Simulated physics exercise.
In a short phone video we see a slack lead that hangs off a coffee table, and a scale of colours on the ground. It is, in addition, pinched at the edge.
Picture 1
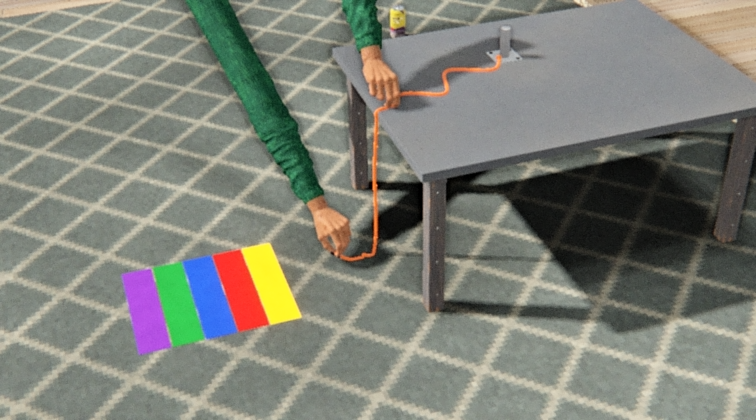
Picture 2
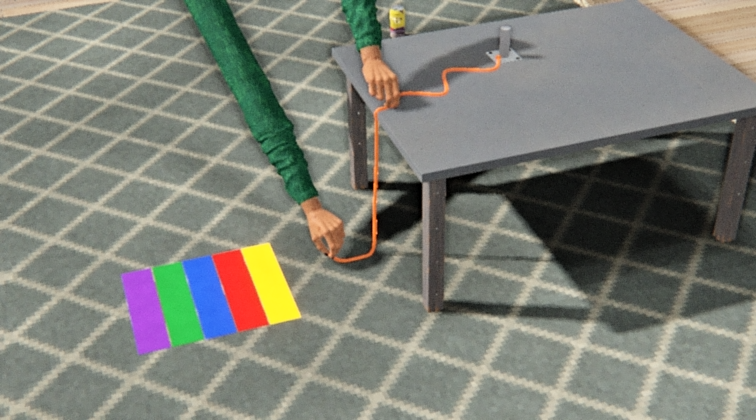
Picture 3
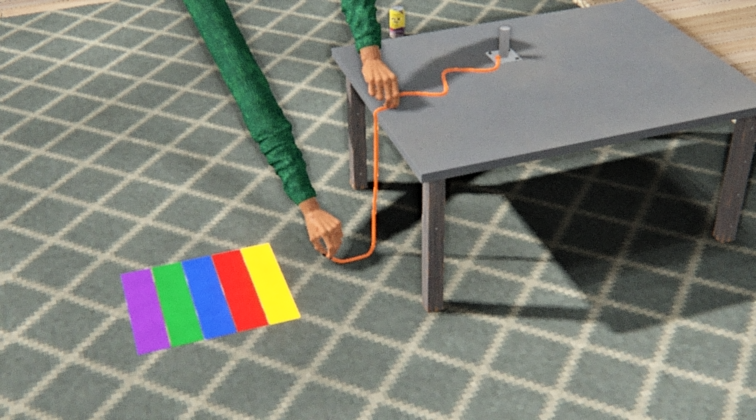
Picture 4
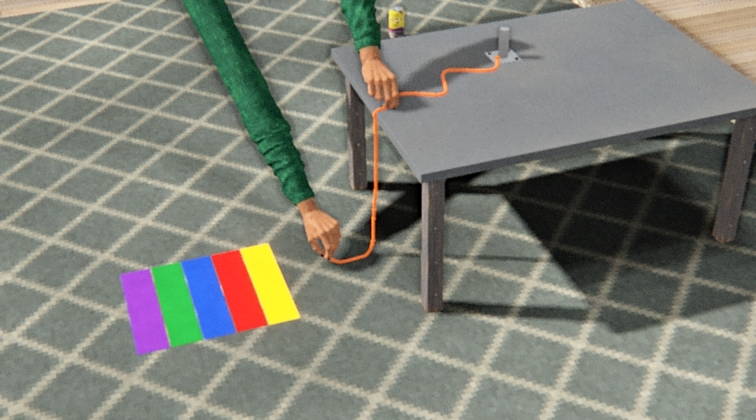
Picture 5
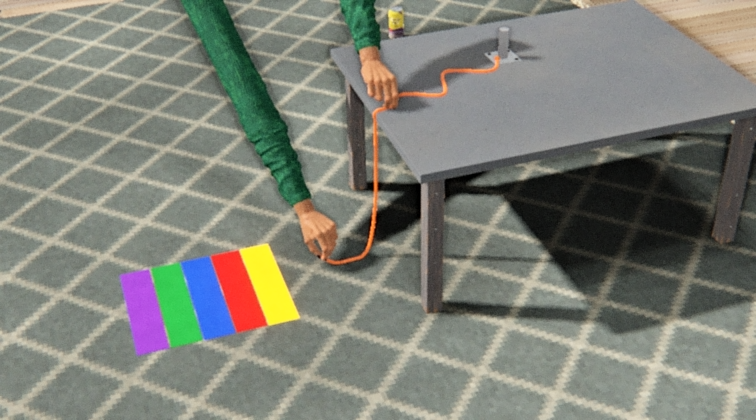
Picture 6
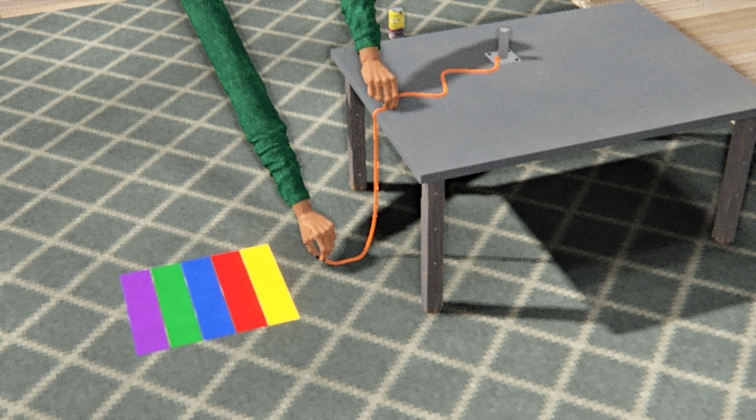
A hand slowly draws the orange cord's end slightly left while another pinches it at the table edge.
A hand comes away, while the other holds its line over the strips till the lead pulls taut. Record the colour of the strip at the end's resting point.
Resting point: Green strip.
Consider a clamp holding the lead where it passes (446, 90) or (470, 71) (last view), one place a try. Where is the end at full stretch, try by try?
Roughly (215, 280) and (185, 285).
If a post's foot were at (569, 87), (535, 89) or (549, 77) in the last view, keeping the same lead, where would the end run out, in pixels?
Around (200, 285), then (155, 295), then (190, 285).
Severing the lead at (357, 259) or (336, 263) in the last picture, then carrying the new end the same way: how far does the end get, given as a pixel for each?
About (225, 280), then (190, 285).
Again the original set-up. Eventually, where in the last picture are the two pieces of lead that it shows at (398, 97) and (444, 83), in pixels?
The first finishes about (357, 115) and the second about (416, 86).
Soon after, end near (212, 281); over blue.
After that, end near (183, 287); over green.
At the stop, end near (166, 291); over green. It halts on the green strip.
